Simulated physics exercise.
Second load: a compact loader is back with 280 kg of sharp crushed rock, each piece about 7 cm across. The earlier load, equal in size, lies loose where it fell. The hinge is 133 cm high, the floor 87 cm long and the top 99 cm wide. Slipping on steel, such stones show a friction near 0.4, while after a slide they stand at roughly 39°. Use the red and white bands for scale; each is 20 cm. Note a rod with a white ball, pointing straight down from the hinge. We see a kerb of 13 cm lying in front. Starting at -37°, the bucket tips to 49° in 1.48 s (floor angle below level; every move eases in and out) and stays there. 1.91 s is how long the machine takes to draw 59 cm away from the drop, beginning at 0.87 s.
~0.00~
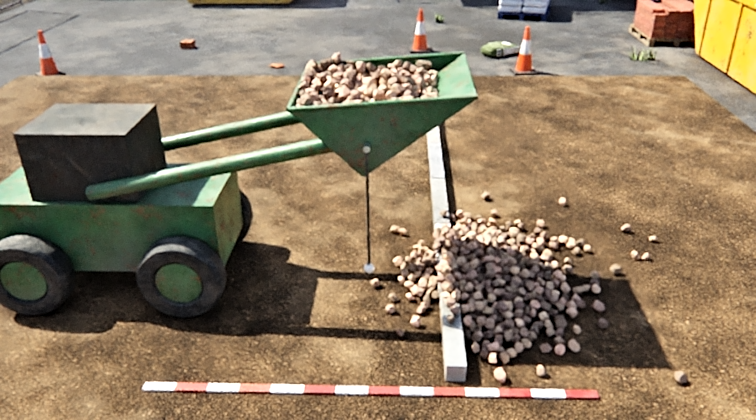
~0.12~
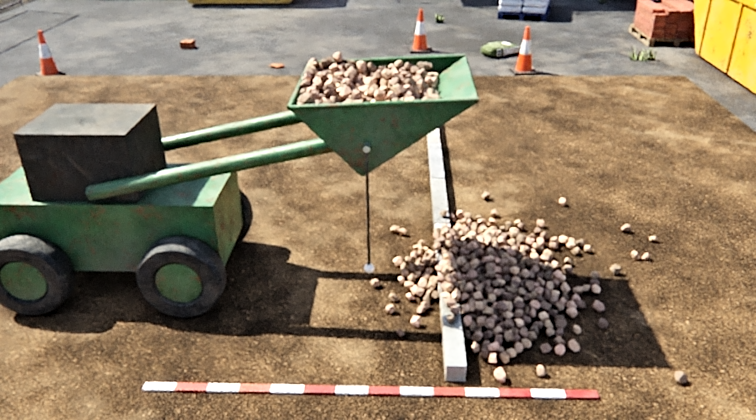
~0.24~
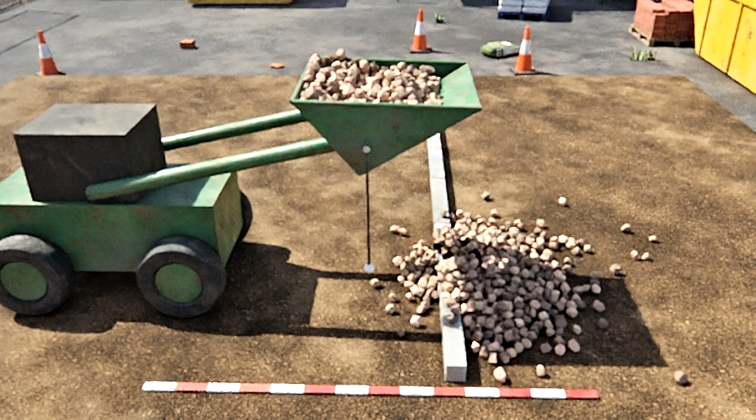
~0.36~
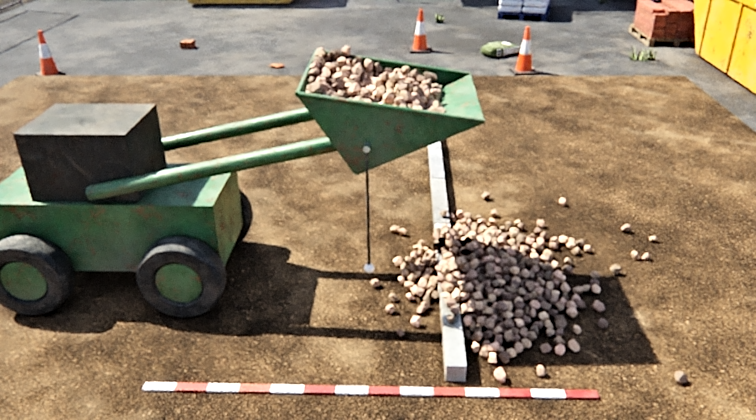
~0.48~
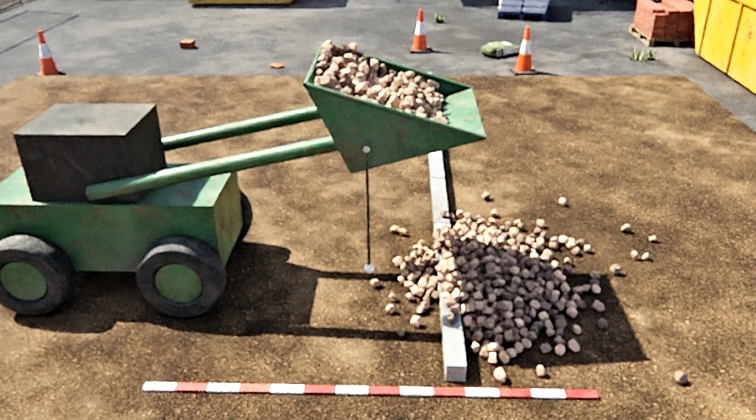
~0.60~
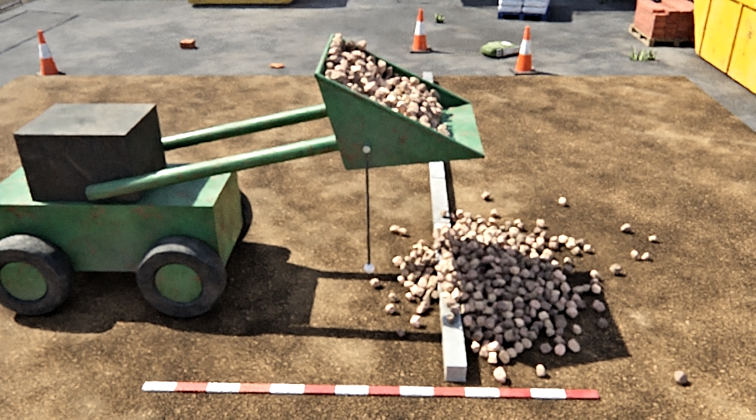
On a patch of brown ground edged by tarmac and traffic cones, a green loader stands still, holding a raised bucket of stones above a pale kerb and a loose heap. The bucket barely moves at first, then rotates steadily clockwise, its back rising and its right lip lowering while the stones shift inside.
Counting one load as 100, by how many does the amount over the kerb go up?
By about 36 out of 100.
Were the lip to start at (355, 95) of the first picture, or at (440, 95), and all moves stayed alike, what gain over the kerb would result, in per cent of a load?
First place about 0 %, second about 5 %.
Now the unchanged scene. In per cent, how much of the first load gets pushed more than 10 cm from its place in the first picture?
I'd put it at about 5 per cent.
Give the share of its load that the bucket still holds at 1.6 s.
That works out to about 10 %.
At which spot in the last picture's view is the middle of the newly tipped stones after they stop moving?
Around (433, 262).
After 1.1 s the floor is at 36°; in per cent of one load, 97 in the bucket, 17 on this side of the kerb, 86 over the kerb; the foremost stones are at (623, 254).
After 1.6 s the floor is at 49°; in per cent of one load, 12 in the bucket, 78 on this side of the kerb, 110 over the kerb; the foremost stones are at (623, 254).
After 3.2 s the floor is at 49°; in per cent of one load, 0 in the bucket, 78 on this side of the kerb, 122 over the kerb; the foremost stones are at (637, 271).
After 5.7 s the floor is at 49°; in per cent of one load, 0 in the bucket, 78 on this side of the kerb, 122 over the kerb; the foremost stones are at (637, 271). Net gain over the kerb, 36.
